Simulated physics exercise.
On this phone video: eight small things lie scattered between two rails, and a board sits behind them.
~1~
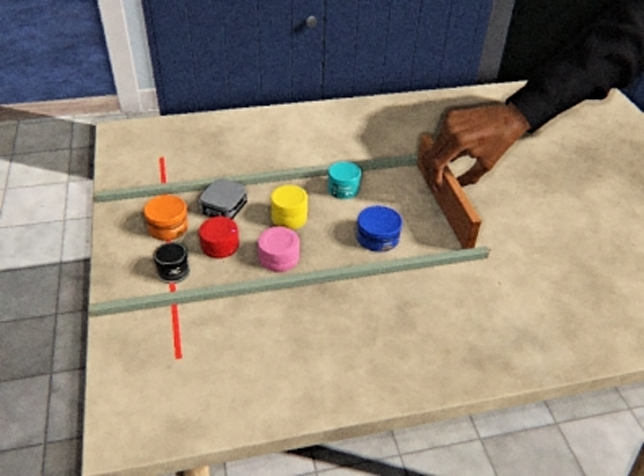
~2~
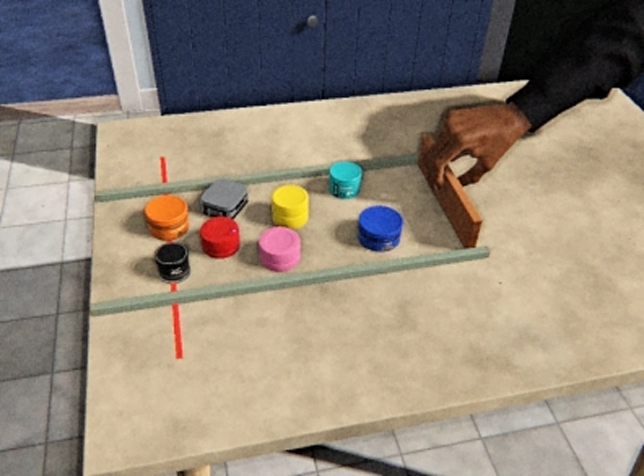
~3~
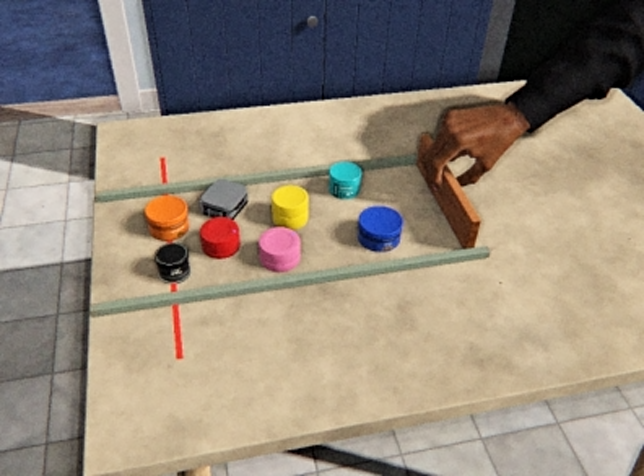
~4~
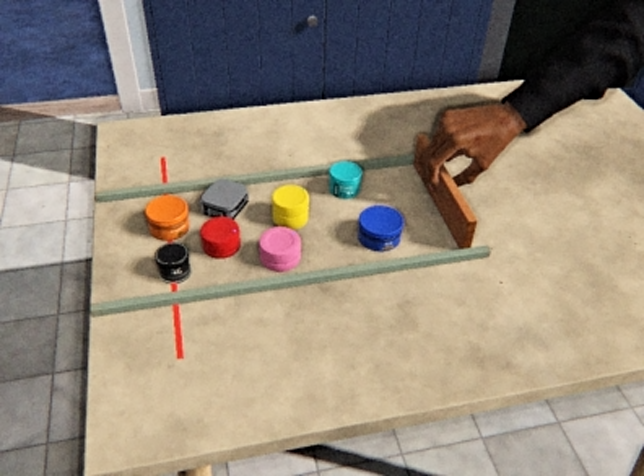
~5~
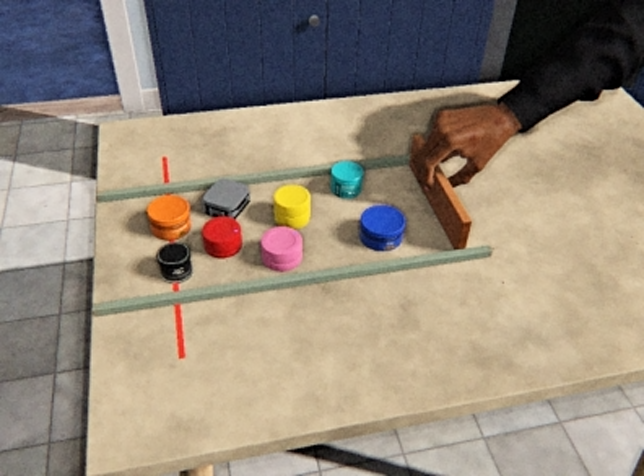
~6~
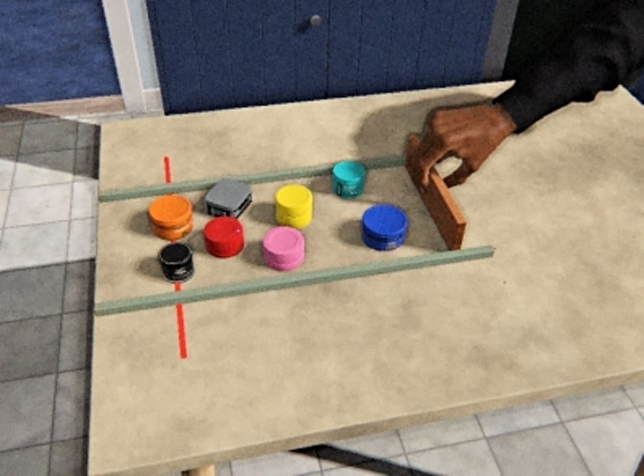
To begin with, a hand grips a wooden board standing at the right end of two green rails on a table, with eight small colourful items scattered between them. The hand then slides the board slightly left along the rails, while the items and the red tape stay where they are.
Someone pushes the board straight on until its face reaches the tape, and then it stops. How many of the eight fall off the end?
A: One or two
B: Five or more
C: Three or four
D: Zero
Answer: A.
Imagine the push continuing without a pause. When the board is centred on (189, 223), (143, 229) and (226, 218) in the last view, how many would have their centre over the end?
It would be 0, 5 and 0.
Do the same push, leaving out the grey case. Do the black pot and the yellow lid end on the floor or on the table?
The black pot ends up below while the yellow lid stays up top.
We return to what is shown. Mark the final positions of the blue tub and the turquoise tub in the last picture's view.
Blue tub: About (151, 260); turquoise tub: About (153, 199).
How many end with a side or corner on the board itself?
At rest, 3 are in contact.
A little later, none off yet; orange tub at rest near (171, 218); black pot at rest near (177, 263); red lid at rest near (224, 237).
Next, none off yet; orange tub moving near (168, 220); black pot moving near (165, 263); red lid shifted a little near (204, 235).
When it is over, the number that fall off is one or two; down, black pot and orange tub.
